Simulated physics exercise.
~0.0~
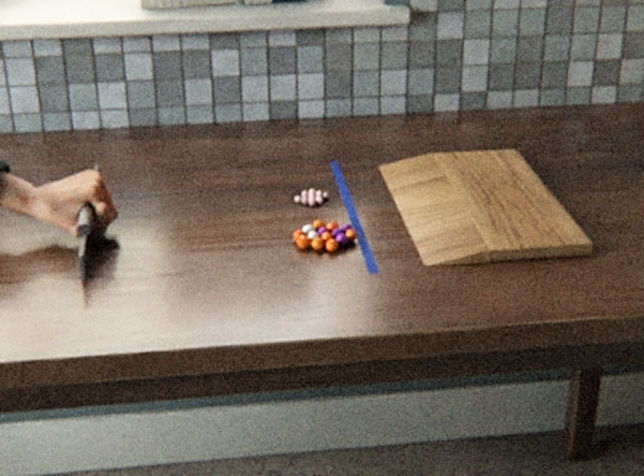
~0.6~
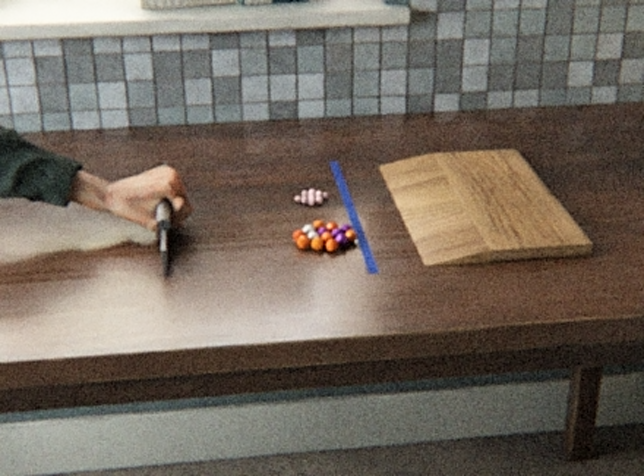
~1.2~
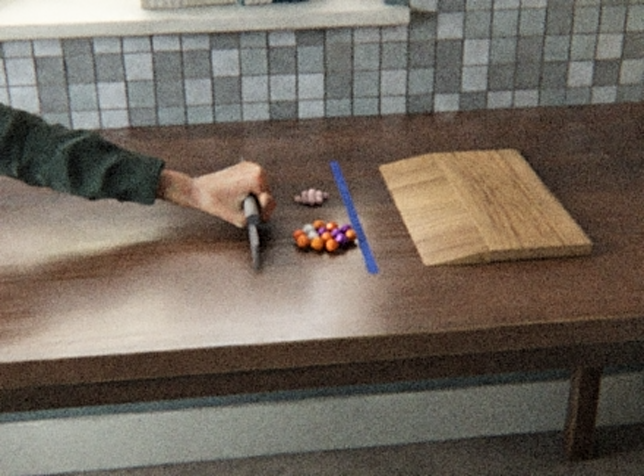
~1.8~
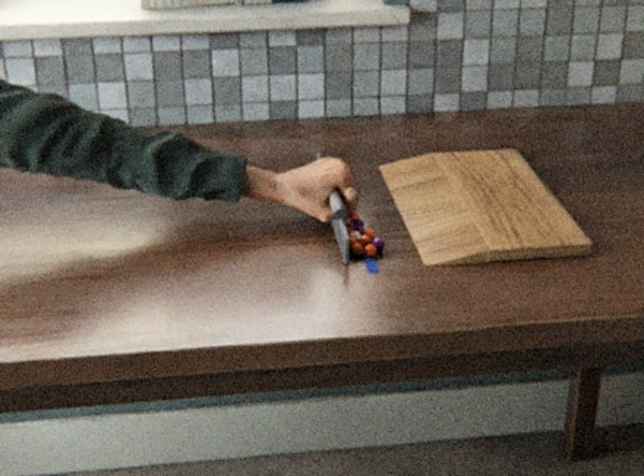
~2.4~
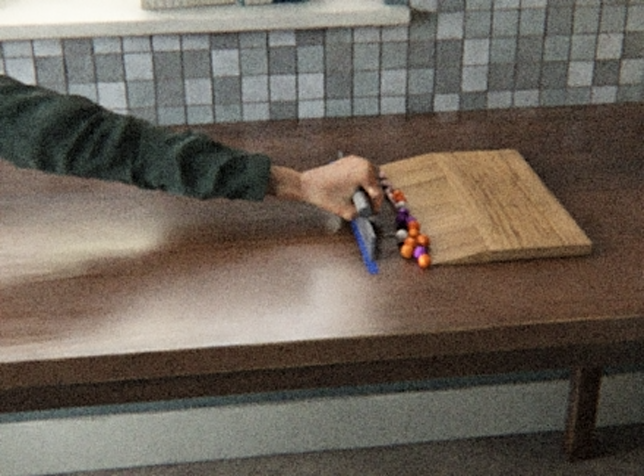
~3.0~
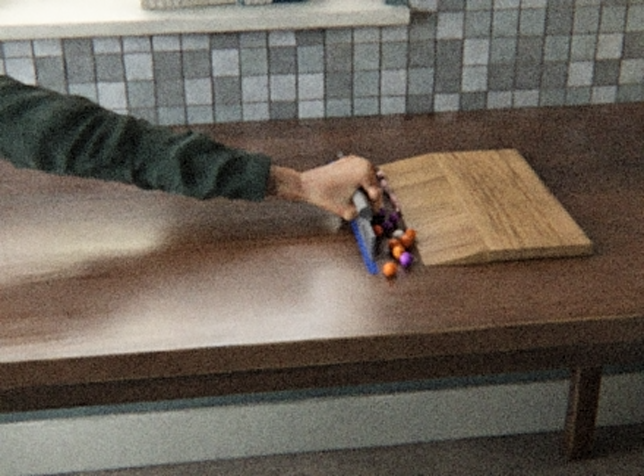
At the start, a hand holds a dark scraper on the left of a brown wooden table, with two small clusters of beads, a strip of blue tape and a low wooden wedge to the right. The arm, in a dark green sleeve, slides the scraper rightward toward the beads. It reaches both clusters and pushes them over the tape, where the scraper stops. The beads carry on to the wedge, and a few of the nearer orange and purple ones edge onto its slope. Those roll back slightly, and both groups end at its foot, short of the top.
